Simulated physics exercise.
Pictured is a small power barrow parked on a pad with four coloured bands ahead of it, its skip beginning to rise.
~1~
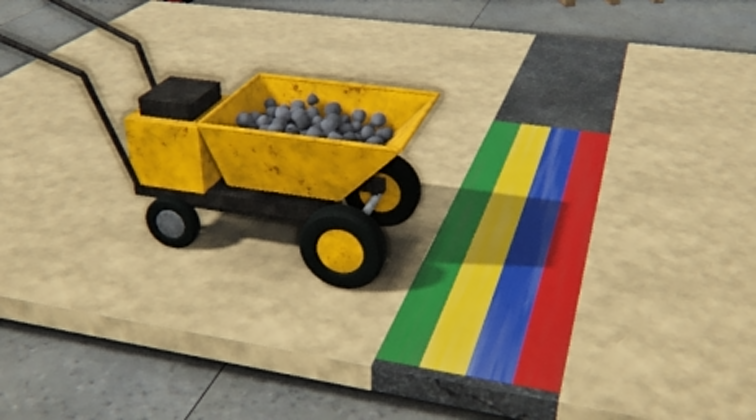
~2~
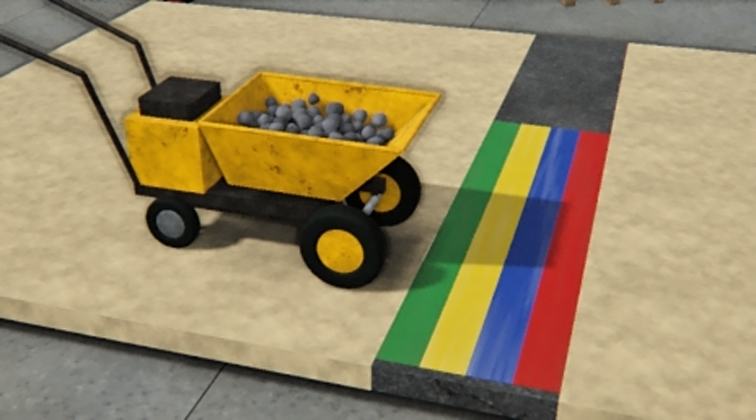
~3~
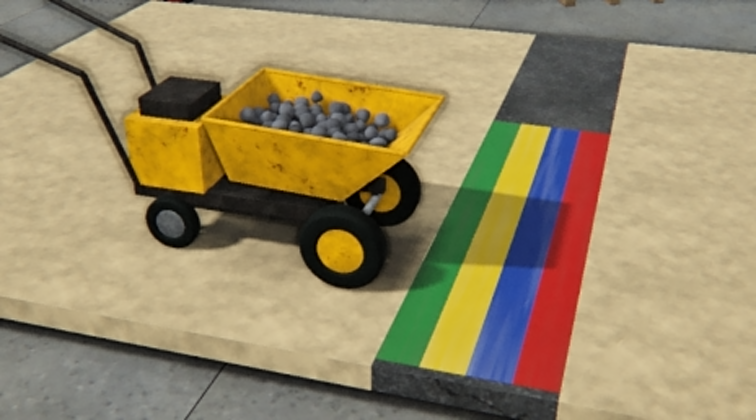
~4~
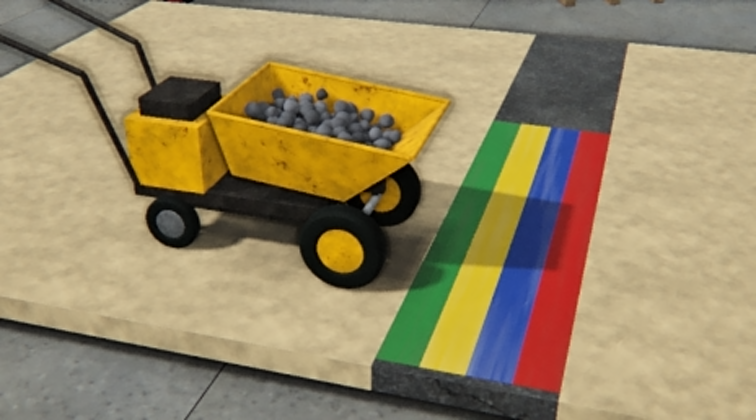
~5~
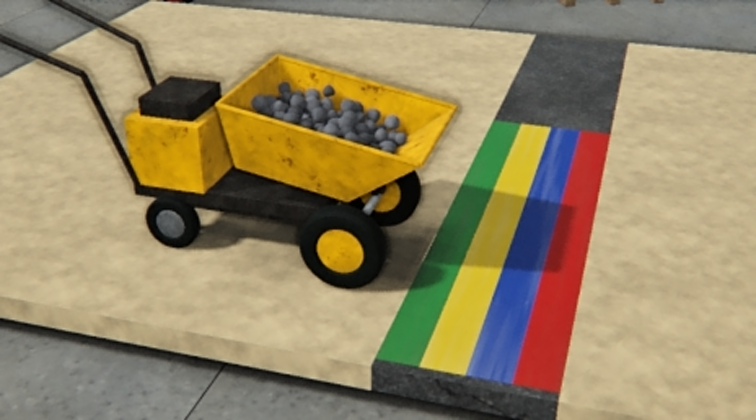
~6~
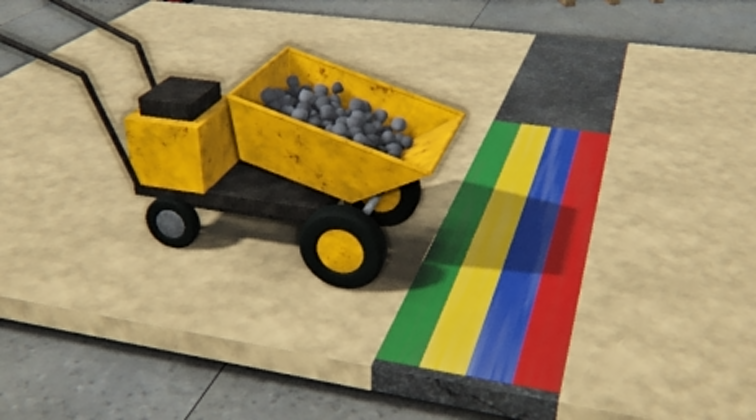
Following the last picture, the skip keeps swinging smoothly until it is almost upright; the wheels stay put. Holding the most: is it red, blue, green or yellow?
It's blue.
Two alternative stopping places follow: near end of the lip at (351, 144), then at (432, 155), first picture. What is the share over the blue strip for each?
About 20 per cent, then about 20 per cent.
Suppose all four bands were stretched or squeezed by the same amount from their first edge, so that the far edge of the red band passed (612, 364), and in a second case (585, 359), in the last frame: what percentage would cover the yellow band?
Near 20 in a hundred and near 10 in a hundred.
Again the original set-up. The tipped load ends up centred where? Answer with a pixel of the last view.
Somewhere close to (537, 273) in the last picture.
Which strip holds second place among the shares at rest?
The red one.
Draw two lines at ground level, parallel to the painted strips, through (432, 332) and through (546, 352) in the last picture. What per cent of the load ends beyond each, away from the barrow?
That's 70 per cent for the first and 20 per cent for the second.
Just after the last frame, skip tipped steeply; every one in the skip.
A moment on, skip tipped right over; roughly two thirds in the skip; about a tenth over the yellow strip; roughly a quarter over the blue strip; just a few over the red strip.
Further on, skip tipped right over; roughly a quarter in the skip; about a tenth over the yellow strip; roughly a third over the blue strip; roughly a quarter over the red strip; about a tenth off the paint.
When it is over, skip tipped right over; roughly a quarter in the skip; not one over the green strip; about a tenth over the yellow strip; roughly a third over the blue strip; roughly a quarter over the red strip; about a tenth off the paint.
